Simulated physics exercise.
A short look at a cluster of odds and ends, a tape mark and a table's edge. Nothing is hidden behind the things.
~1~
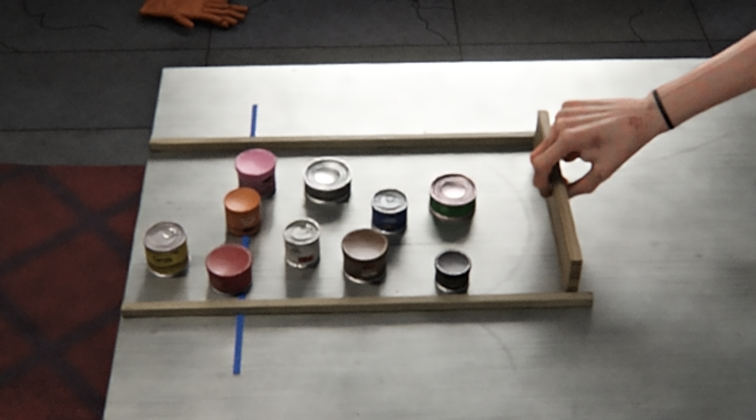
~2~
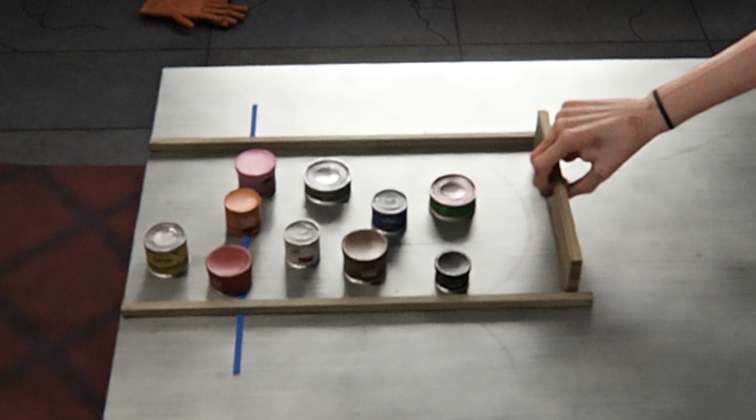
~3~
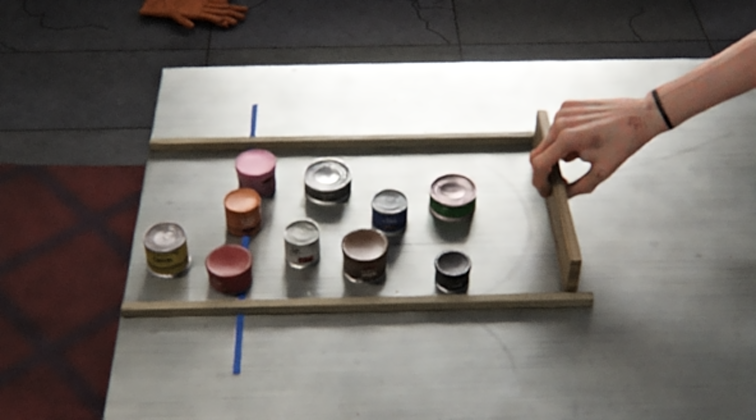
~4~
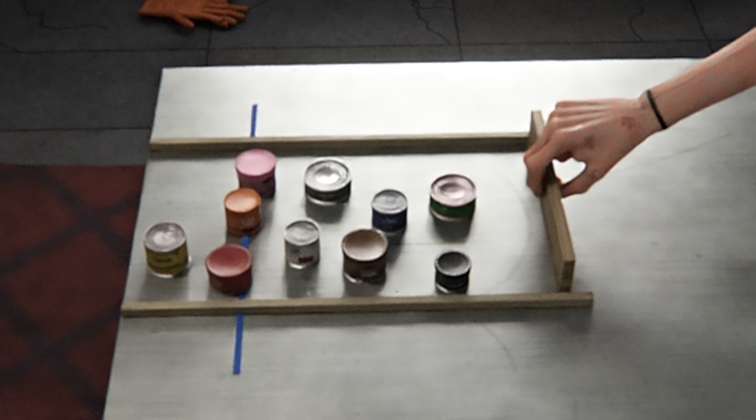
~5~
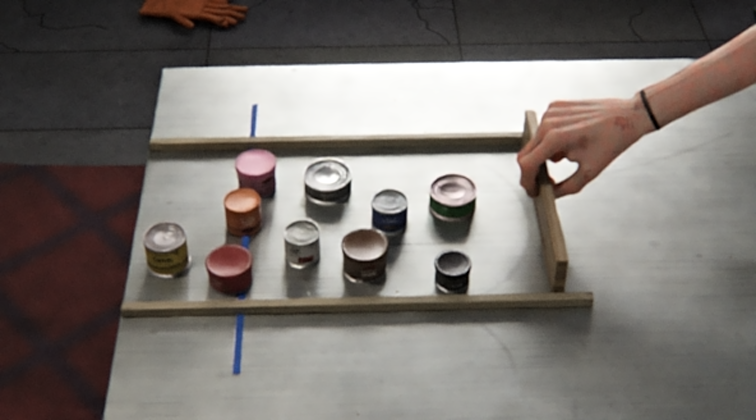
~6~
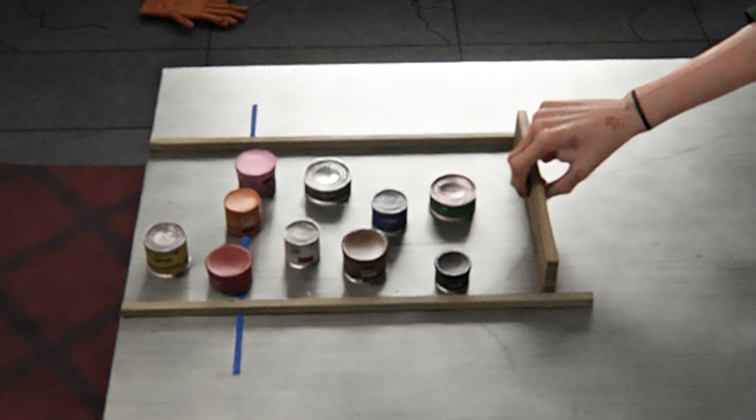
A hand slides a wooden board slightly left toward small tins that stay still.
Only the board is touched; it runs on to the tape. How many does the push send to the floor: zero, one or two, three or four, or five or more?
As it turns out, the number that fall off is zero.
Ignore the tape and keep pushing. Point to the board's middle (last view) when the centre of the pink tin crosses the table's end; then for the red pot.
About (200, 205), and (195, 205) for the other.
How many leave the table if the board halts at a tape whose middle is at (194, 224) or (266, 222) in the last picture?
In that order 2 and 0.
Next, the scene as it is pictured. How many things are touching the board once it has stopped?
It touches 5.
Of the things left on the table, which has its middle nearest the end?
The yellow tin ends nearest.
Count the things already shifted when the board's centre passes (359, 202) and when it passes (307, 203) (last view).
First 6, then 7.
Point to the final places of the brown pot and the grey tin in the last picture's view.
The brown pot stops around (220, 253); the grey tin around (227, 165).
Soon after, none off yet; yellow tin at rest near (167, 250); red pot at rest near (230, 270); orange tub at rest near (243, 213).
At rest, the number that fall off is zero.
